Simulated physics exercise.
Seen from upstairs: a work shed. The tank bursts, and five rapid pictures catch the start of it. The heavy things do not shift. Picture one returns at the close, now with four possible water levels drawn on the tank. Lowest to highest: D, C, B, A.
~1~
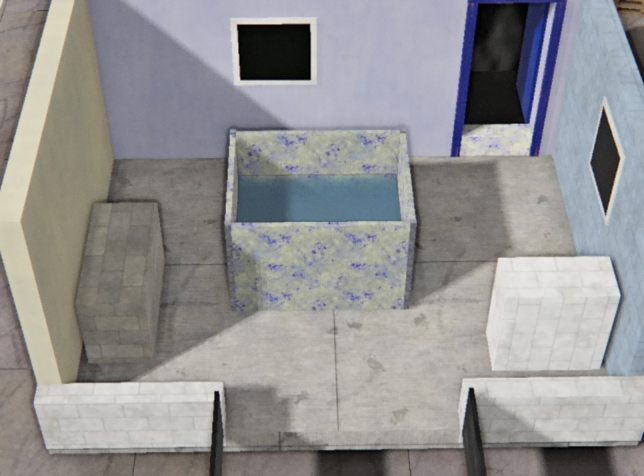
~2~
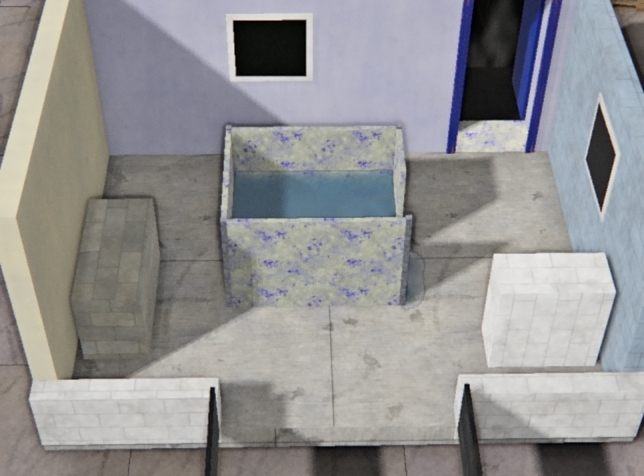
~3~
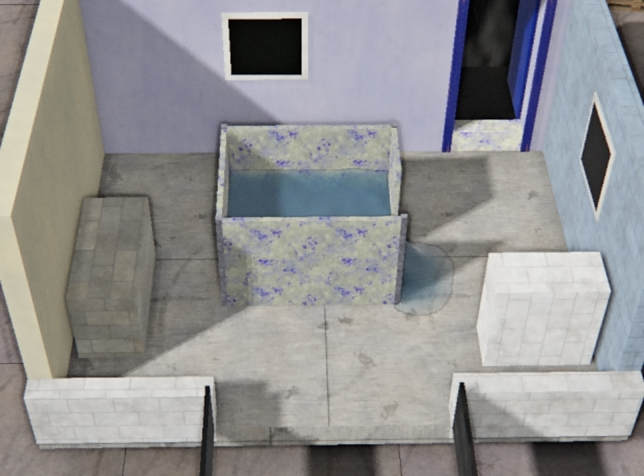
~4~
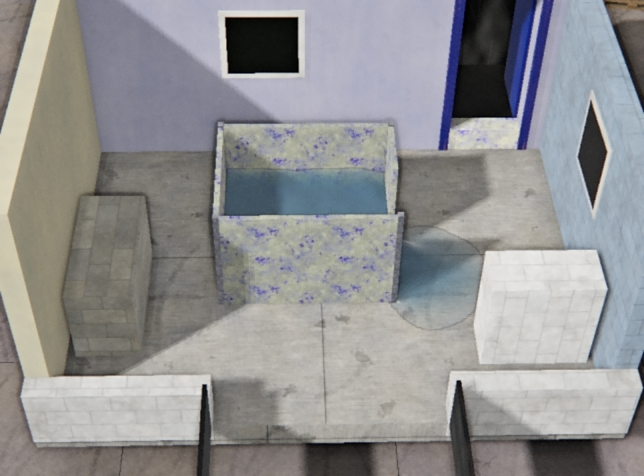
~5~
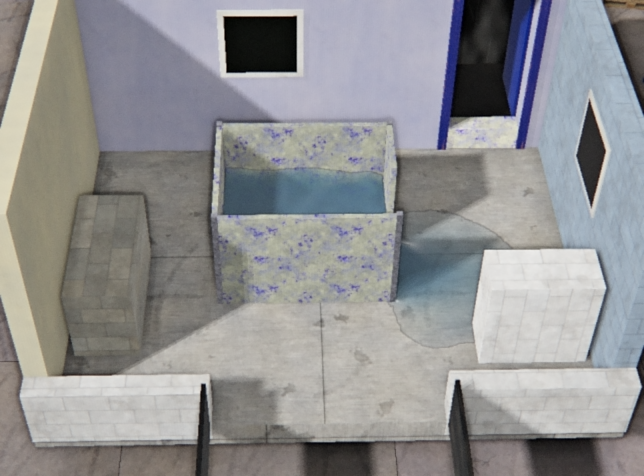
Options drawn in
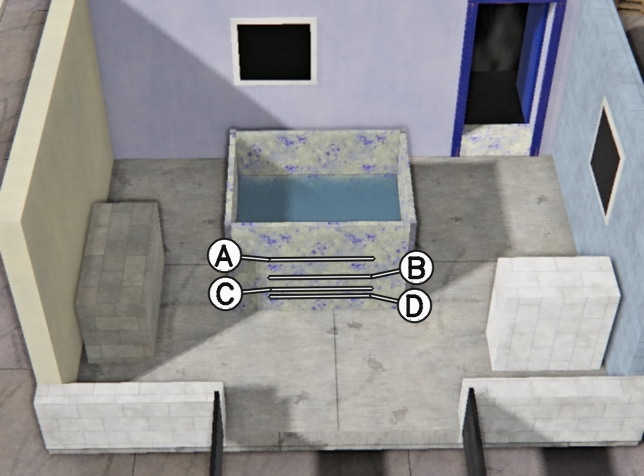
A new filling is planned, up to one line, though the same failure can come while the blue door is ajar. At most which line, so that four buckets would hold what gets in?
A is the one.
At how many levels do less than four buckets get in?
All of them.
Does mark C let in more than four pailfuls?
No, that is safe.
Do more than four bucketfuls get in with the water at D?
No.
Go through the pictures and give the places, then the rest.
The first picture shows water in the tank at rest, its middle at (319, 216); foot of the blue doorway at (494, 155); open gate at (343, 377).
In the second picture, water covers 1 % of the ground, its front hidden from here.
The third picture shows front seen at (443, 258), 3 % of the ground wet.
The fourth picture shows front seen at (453, 241), 7 % of the ground wet.
The fifth picture shows front seen at (455, 334), 13 % of the ground wet.
On the marked copy, A at (321, 259); B at (320, 277); C at (320, 288); D at (320, 296); from the bottom up D, C, B, A.
If A is chosen, a splash gets over, under a bucket.
If B is chosen, nothing gets over.
If C is chosen, nothing gets over.
If D is chosen, nothing gets over.
